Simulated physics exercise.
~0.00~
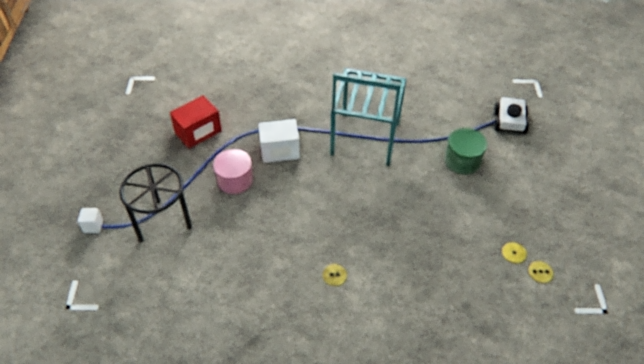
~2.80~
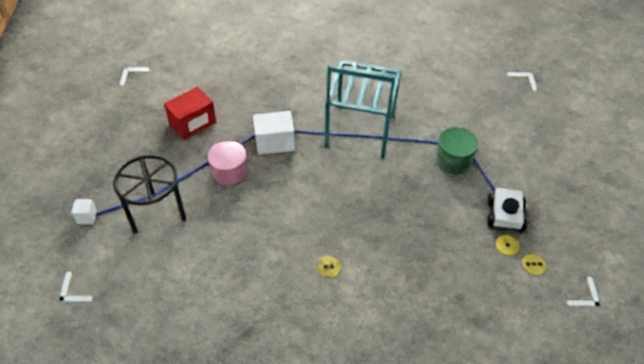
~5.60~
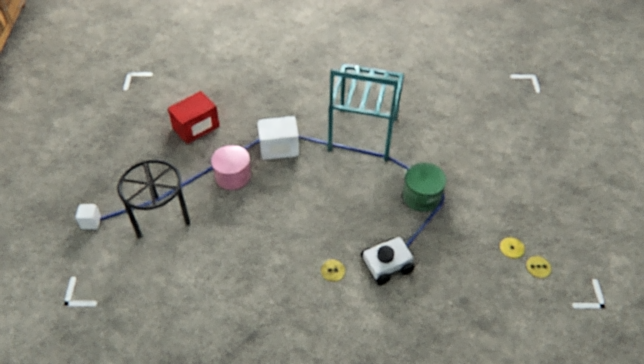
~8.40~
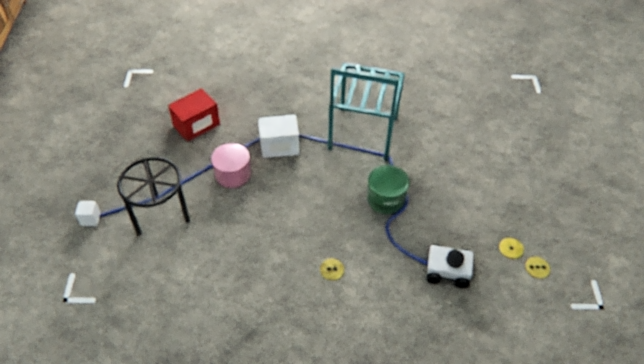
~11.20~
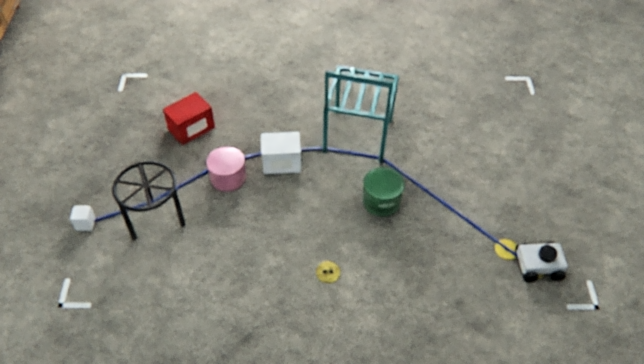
The video shows a small white cart pulling a blue lead past several objects, driving down, left, then right to the yellow marks as the lead drags a green bucket left and down, and finally shifts a white carton slightly, with the cart ending at the lower right.
